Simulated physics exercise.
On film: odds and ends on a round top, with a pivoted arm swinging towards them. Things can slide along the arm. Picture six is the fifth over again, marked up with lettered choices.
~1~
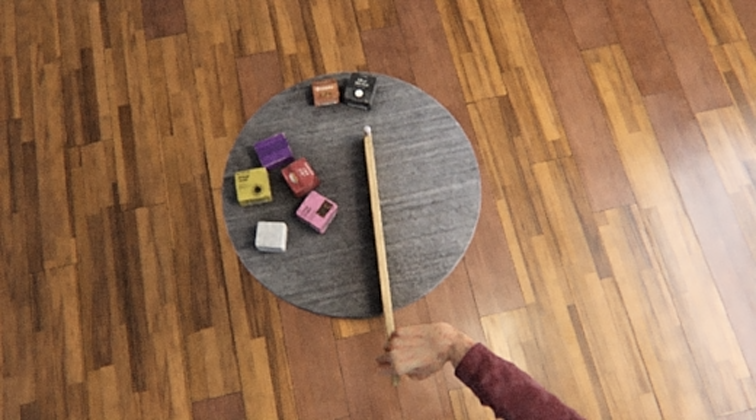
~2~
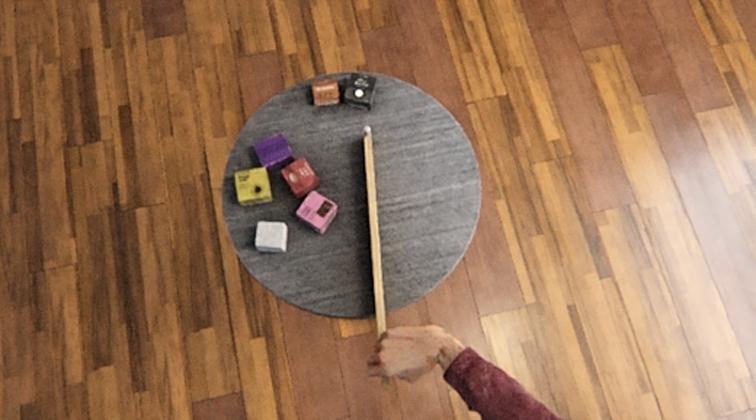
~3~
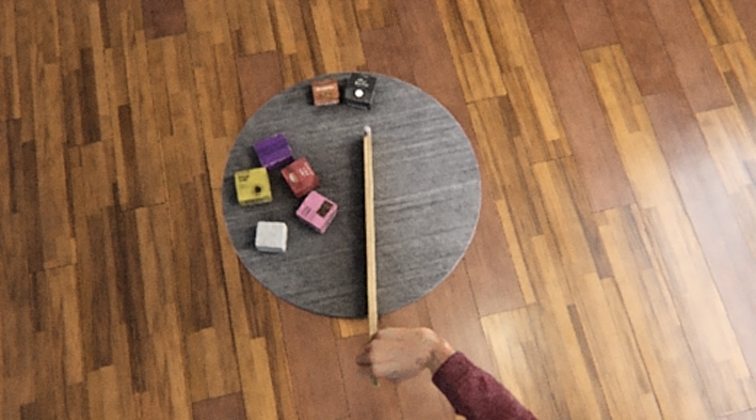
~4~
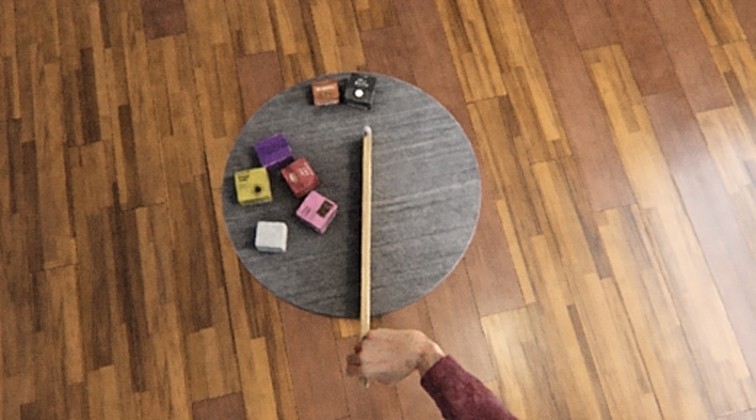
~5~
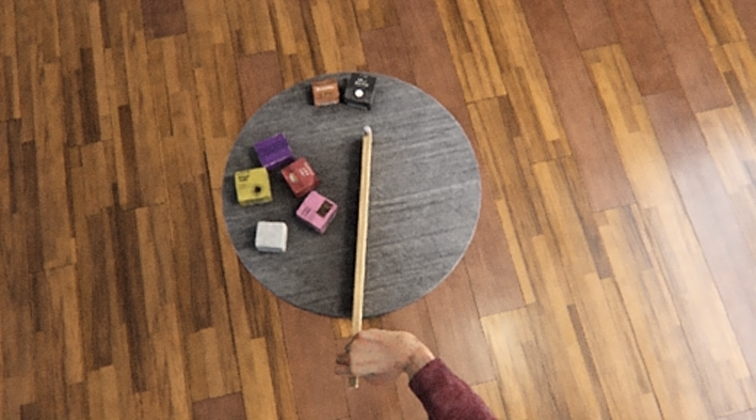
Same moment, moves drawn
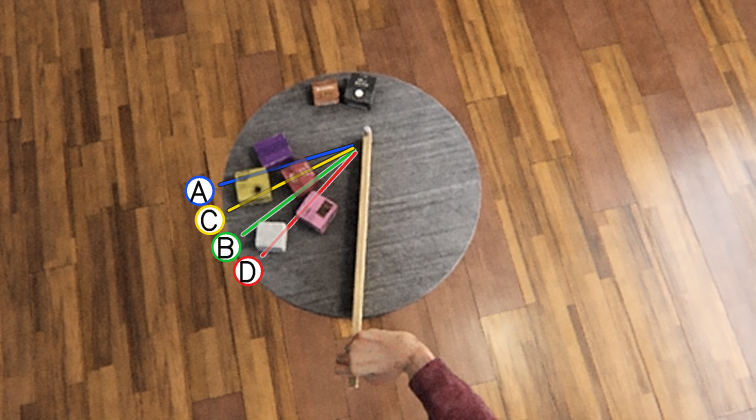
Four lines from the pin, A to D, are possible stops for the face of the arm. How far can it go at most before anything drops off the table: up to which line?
Line C.
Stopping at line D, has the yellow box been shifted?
No.
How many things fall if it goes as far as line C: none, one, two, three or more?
The count is none.
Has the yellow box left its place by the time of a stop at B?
Yes.
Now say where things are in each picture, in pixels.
In the first frame, arm (376, 211); purple box (274, 152); red packet (301, 178).
In the second frame, arm (373, 211); black box (361, 91).
In the third frame, arm (369, 212); white block (272, 237).
In the fourth frame, arm (366, 212); orange box (326, 92).
In the fifth frame, arm (363, 212); red packet (301, 178); black box (361, 91); pink packet (317, 212).
On the marked copy, A at (287, 165); B at (300, 192); C at (292, 179); D at (310, 203).
With C. Early on, arm (331, 204); pink packet (311, 211); orange box (326, 92).
Further on, arm (306, 187); yellow box (245, 181); white block (253, 215).
At the end, arm (294, 170); yellow box (231, 161); white block (240, 188); nothing has fallen.
As for the rest, A drops the yellow box; B is safe but short; D is safe but short.
